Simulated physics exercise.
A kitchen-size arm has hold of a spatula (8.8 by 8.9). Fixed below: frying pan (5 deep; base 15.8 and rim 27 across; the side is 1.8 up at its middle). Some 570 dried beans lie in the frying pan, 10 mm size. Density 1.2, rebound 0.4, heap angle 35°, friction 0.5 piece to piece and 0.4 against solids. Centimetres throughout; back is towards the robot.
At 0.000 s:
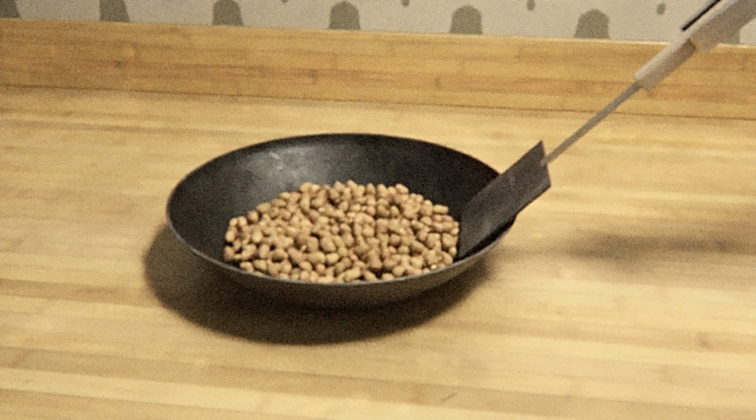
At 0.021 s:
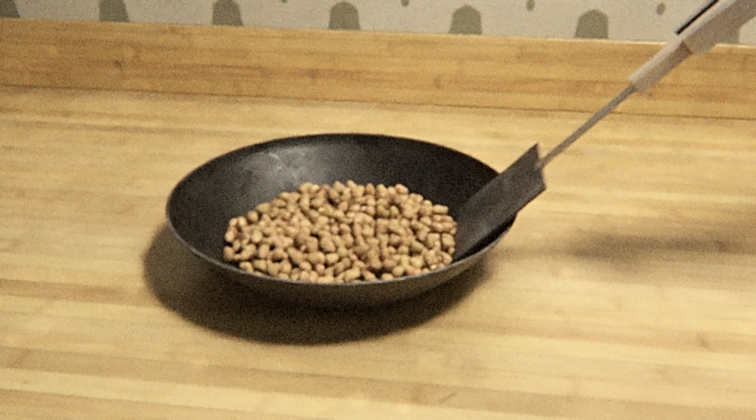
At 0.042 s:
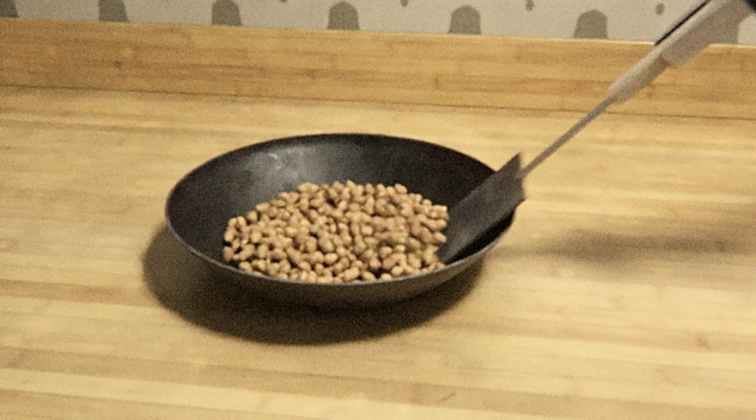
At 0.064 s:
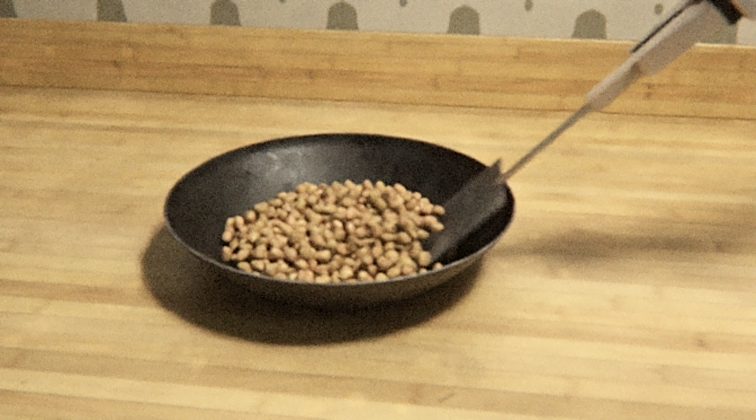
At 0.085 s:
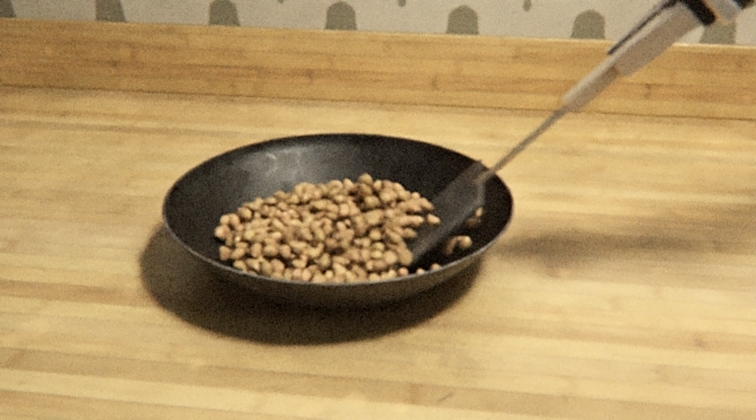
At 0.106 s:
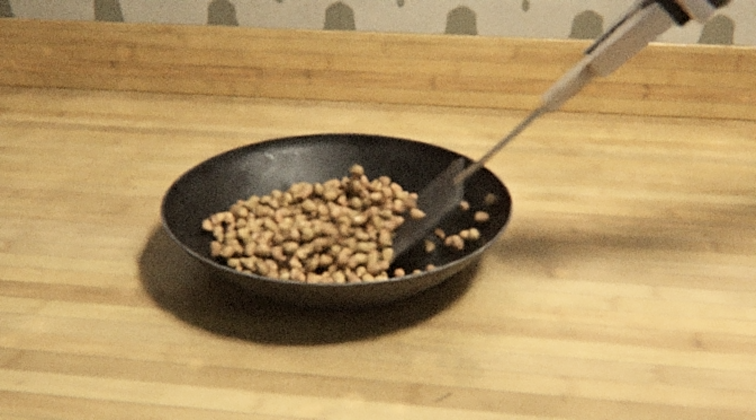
A spatula held by a robot arm pushes dried beans leftward in a dark frying pan.
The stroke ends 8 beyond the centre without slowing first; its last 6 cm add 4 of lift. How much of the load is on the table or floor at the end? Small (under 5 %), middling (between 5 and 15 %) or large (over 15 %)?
A middling share, between 5 and 15 %, ends on the table or floor.
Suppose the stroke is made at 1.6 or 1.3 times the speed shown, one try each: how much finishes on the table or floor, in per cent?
About 20 and 15 per cent.
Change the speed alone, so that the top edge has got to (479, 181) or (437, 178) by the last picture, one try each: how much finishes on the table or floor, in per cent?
About 5 and 20 per cent.
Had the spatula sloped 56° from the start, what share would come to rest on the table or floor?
Then about 10 per cent.
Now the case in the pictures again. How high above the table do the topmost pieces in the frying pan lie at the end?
Roughly 6.0 cm.
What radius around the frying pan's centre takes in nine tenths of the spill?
About 35 cm.
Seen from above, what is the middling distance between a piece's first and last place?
Roughly 4 cm.
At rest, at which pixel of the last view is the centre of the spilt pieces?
At about (82, 226).
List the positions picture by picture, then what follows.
In the first picture, spatula top edge at (547, 161), sloping 47°; upper third of the load around (345, 233), from x 230 to 460, top at y 185; 574 in the frying pan.
In the second picture, spatula top edge at (542, 164), sloping 47°; upper third of the load around (345, 233), from x 230 to 455, top at y 185.
In the third picture, spatula top edge at (523, 173), sloping 47°; upper third of the load around (354, 231), from x 230 to 455, top at y 185.
In the fourth picture, spatula top edge at (502, 179), sloping 47°; upper third of the load around (349, 227), from x 225 to 460, top at y 185.
In the fifth picture, spatula top edge at (481, 181), sloping 47°; upper third of the load around (340, 223), from x 220 to 475, top at y 180.
In the sixth picture, spatula top edge at (461, 180), sloping 47°; upper third of the load around (327, 224), from x 205 to 490, top at y 170; 574 in the frying pan.
After 0.17 s, sloping 47°, highest piece 6 above the table; 573 in the frying pan, 1 on the blade or in flight.
After 0.22 s, sloping 47°, highest piece 5 above the table; 573 in the frying pan, 1 on the blade or in flight.
After 0.45 s, sloping 47°, highest piece 6 above the table; 516 in the frying pan, 54 on the table or floor, 4 on the blade or in flight.
After 1.50 s, sloping 47°, highest piece 5 above the table; 516 in the frying pan, 58 on the table or floor.
At rest, 516 in the frying pan, 58 on the table or floor. That is 10 % on the table or floor.
